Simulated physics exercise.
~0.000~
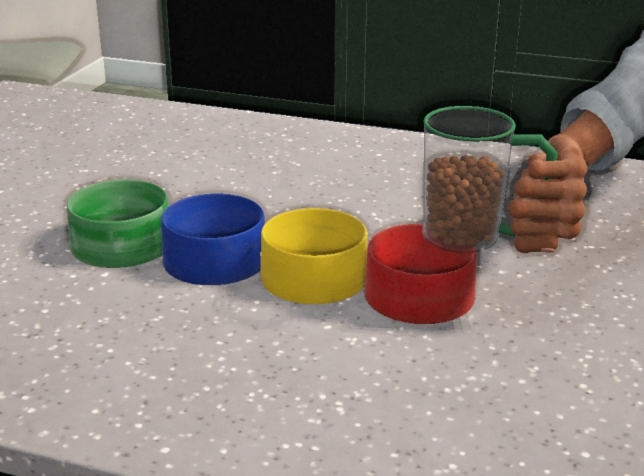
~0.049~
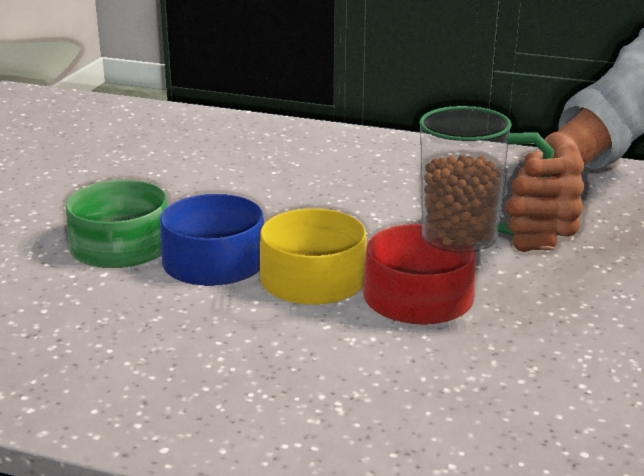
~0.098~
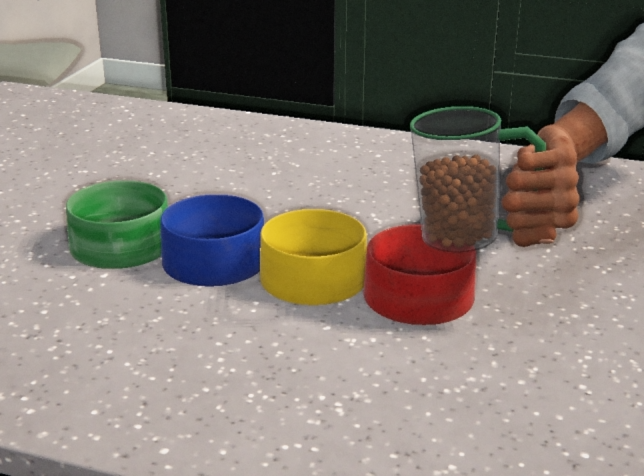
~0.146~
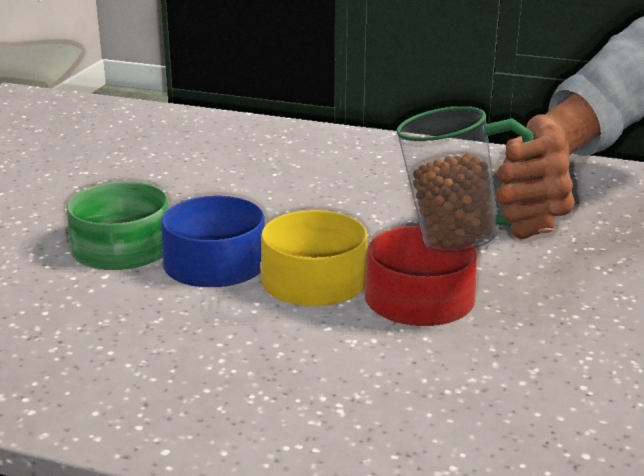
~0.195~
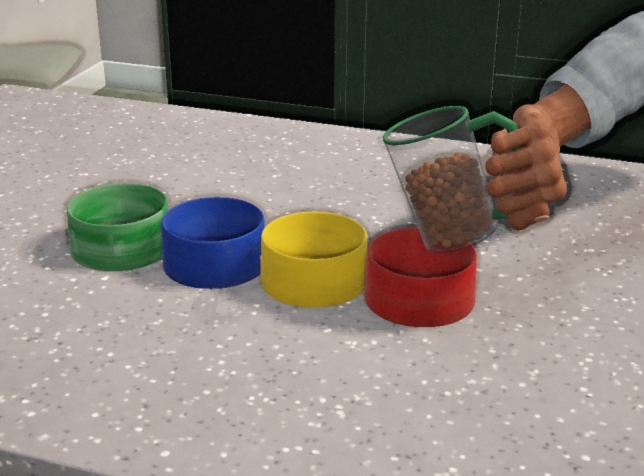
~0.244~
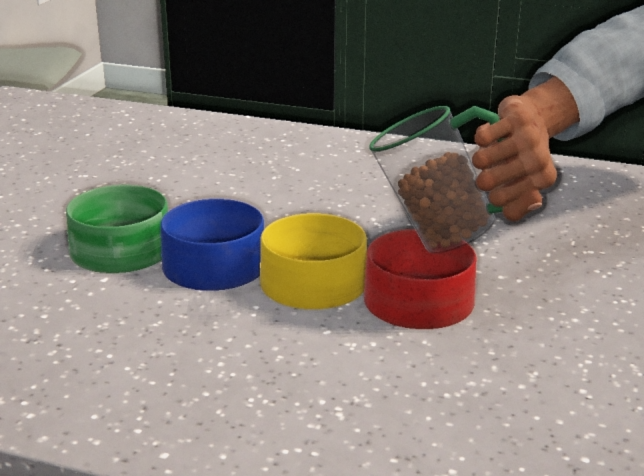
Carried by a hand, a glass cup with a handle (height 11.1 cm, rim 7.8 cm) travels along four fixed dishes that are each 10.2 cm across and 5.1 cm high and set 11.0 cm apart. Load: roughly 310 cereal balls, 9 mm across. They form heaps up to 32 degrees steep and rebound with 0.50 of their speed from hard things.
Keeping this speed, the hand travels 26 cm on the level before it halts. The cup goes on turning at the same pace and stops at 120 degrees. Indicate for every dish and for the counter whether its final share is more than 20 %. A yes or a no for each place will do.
Red - no; blue - yes; green - no; yellow - yes; counter - no.
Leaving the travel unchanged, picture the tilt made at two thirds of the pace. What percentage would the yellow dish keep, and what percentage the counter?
Shares: Yellow at 0; counter at 0.
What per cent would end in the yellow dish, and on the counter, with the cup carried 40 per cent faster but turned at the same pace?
Yellow 0, counter 10.
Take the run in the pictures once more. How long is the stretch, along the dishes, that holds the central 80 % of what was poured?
It covers some 13 centimetres of the row.
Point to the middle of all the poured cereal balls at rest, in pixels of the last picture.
Roughly (247, 258).
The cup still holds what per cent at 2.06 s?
Somewhere near 0 per cent.
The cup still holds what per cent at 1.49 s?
0 %.
After 0.99 s, tilt 120 degrees; cup holds 50 %, blue 5 %, yellow 40 %.
Then, at 1.49 s, tilt 120 degrees; cup holds 0 %, blue 50 %, yellow 40 %.
After 2.06 s, tilt 120 degrees; cup holds 0 %, blue 50 %, yellow 40 %.
At rest (2.4 s), red 0 %, blue 50 %, green 0 %, yellow 40 %, counter 10 %.
